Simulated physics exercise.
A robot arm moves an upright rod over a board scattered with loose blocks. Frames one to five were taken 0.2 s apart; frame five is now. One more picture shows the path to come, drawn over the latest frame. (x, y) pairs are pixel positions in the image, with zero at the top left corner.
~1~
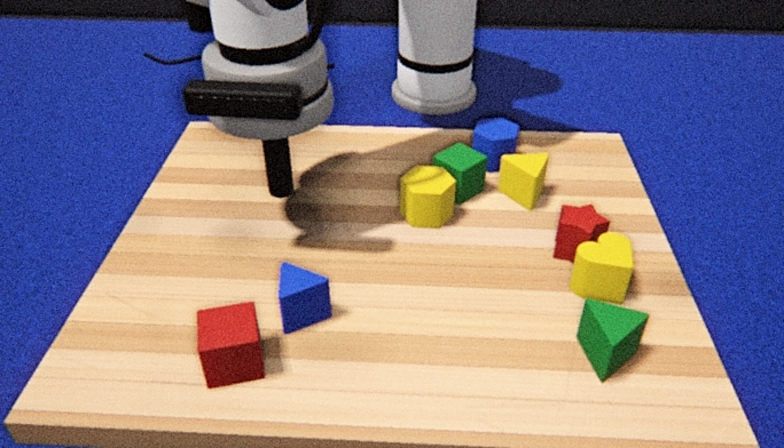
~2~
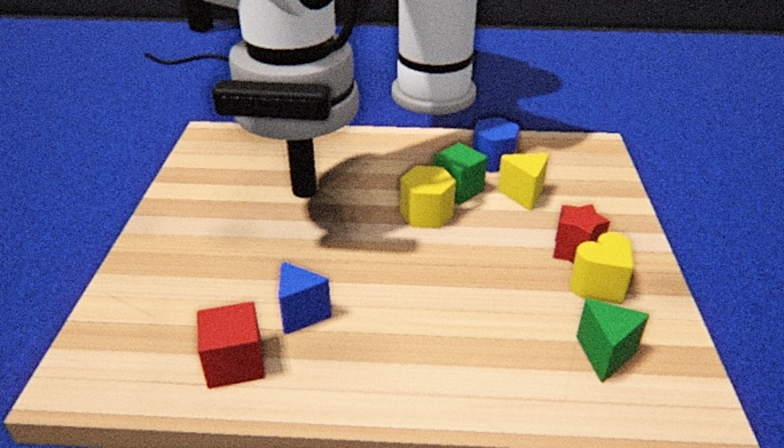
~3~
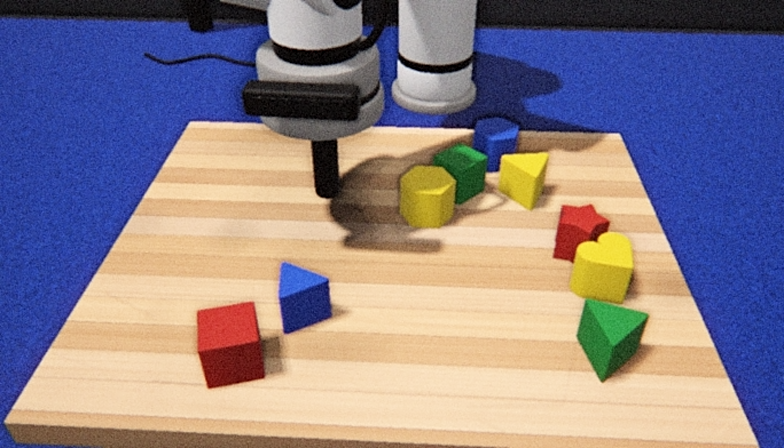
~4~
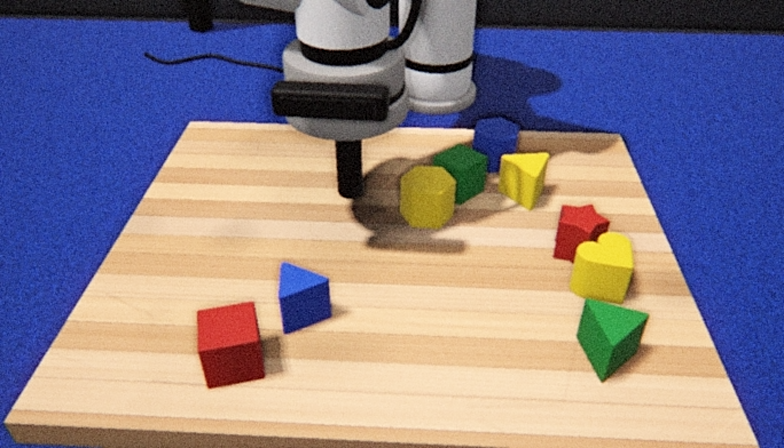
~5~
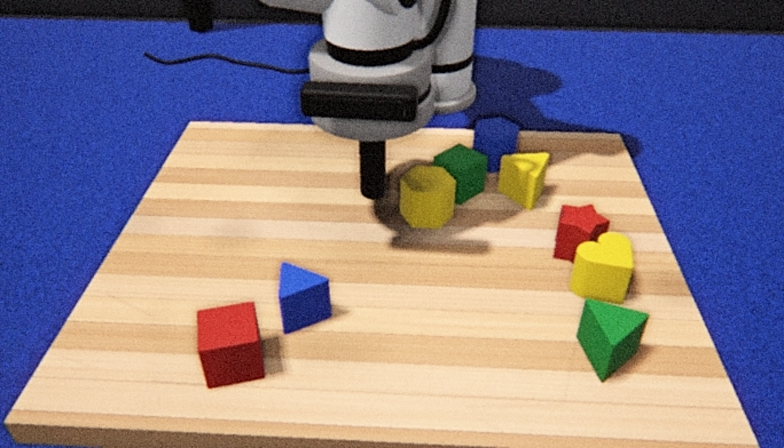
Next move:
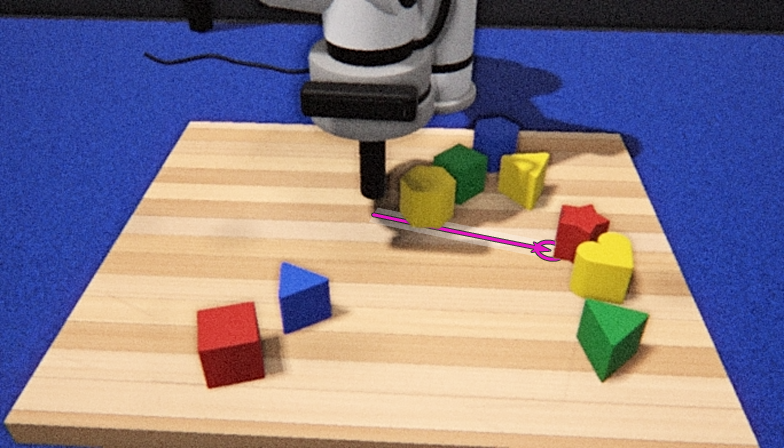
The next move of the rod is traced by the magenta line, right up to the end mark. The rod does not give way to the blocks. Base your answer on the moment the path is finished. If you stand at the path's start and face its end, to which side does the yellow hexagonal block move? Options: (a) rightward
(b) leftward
My pick is b.
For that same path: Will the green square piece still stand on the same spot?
No - that is not the case.
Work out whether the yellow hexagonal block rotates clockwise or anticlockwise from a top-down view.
From above, counter-clockwise.
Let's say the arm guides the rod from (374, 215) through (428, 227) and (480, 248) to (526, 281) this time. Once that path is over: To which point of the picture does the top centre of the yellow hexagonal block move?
Pixel (466, 179).
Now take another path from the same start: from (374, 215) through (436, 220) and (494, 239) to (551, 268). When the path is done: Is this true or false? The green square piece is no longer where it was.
This is true.
The drawn path runs in a line from (374, 215) to (550, 251).
On the path given first. One third of the way, rod at (431, 206); yellow hexagonal block at (463, 179), turned 25° anticlockwise; green square piece at (467, 153), turned 20° anticlockwise.
Two thirds of the way, rod at (492, 217); yellow hexagonal block at (490, 178), turned 70° anticlockwise; green square piece at (470, 152), turned 30° anticlockwise.
At the end, rod at (555, 229); yellow hexagonal block at (490, 178), turned 70° anticlockwise; green square piece at (470, 152), turned 30° anticlockwise; red star block at (590, 217); yellow heart-shaped block not moved.
